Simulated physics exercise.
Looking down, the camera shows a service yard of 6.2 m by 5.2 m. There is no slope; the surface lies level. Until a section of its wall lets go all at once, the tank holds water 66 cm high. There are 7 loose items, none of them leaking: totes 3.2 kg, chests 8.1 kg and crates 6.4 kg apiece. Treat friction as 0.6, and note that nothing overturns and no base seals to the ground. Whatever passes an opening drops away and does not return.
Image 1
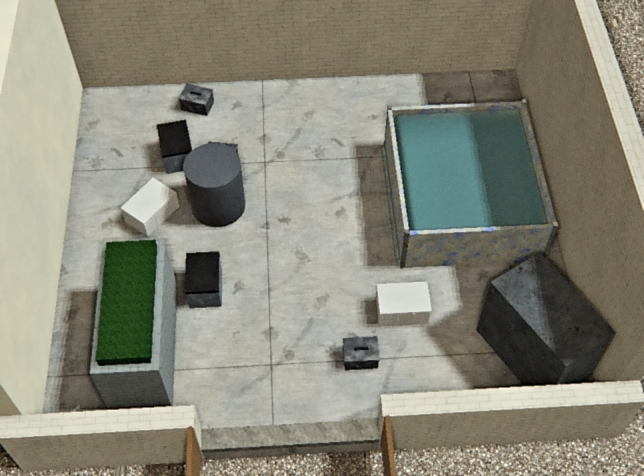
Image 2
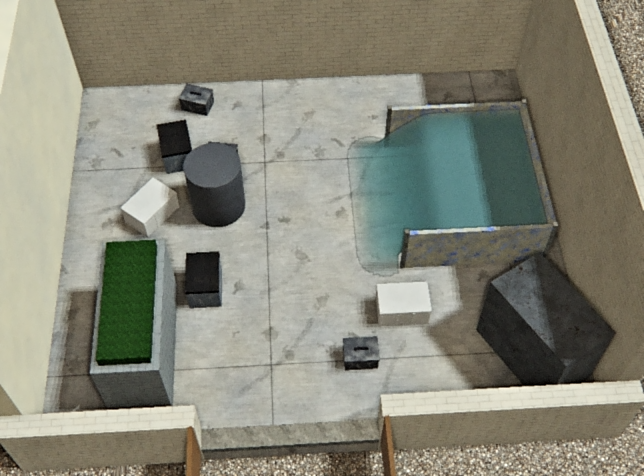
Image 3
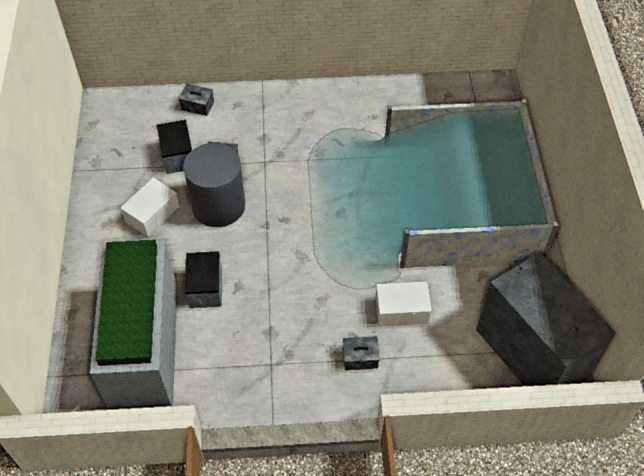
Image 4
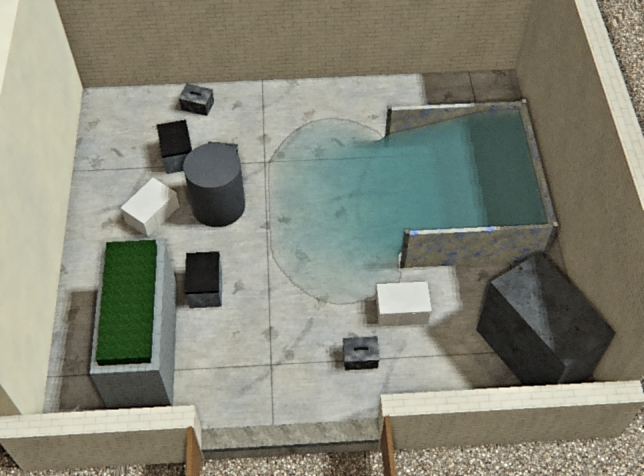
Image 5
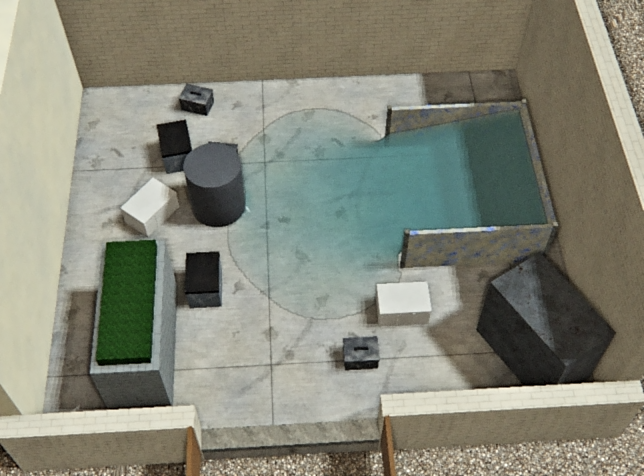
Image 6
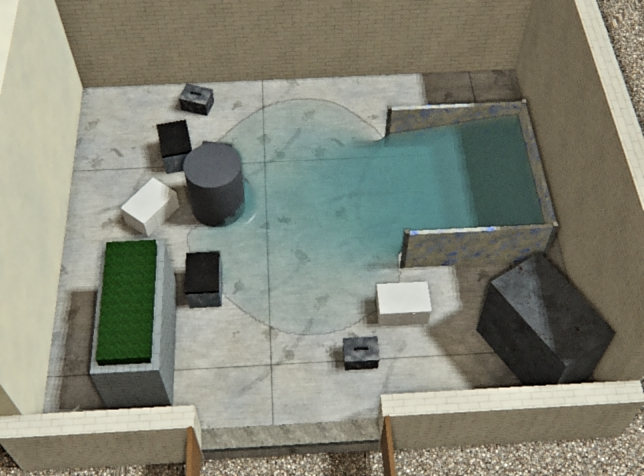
Walled service yard from above, water spreading left from an open-sided tank across pale paving and around a grey cylinder.
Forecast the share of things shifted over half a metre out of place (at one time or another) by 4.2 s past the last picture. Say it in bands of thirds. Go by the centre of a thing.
Two thirds or a larger share of them move that far.
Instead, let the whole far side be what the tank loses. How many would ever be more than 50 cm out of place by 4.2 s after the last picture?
Then the count would be 4.
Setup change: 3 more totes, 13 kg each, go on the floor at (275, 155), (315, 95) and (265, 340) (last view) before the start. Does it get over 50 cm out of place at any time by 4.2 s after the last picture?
In the order asked: Farther than that, not as far, farther than that.
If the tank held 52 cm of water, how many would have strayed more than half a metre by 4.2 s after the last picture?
Then it comes to 5.
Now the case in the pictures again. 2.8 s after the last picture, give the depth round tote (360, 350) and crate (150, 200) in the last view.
About 1 and 8 cm.
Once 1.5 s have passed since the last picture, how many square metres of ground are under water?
Near 22 m2 in all.
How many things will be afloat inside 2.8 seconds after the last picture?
5 at that moment.
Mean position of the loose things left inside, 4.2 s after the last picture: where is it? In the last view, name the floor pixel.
Around (254, 270).
Then, 0.4 s after the last picture 0 of 7 are over 50 cm from their spots; 1 afloat.
Then, 1.5 s after the last picture 4 of 7 are over 50 cm from their spots; 4 afloat.
Then, 2.8 s after the last picture 4 of 7 are over 50 cm from their spots; 5 afloat.
Then, 4.2 s after the last picture 5 of 7 are over 50 cm from their spots, and 5 have been at some point; 4 afloat.
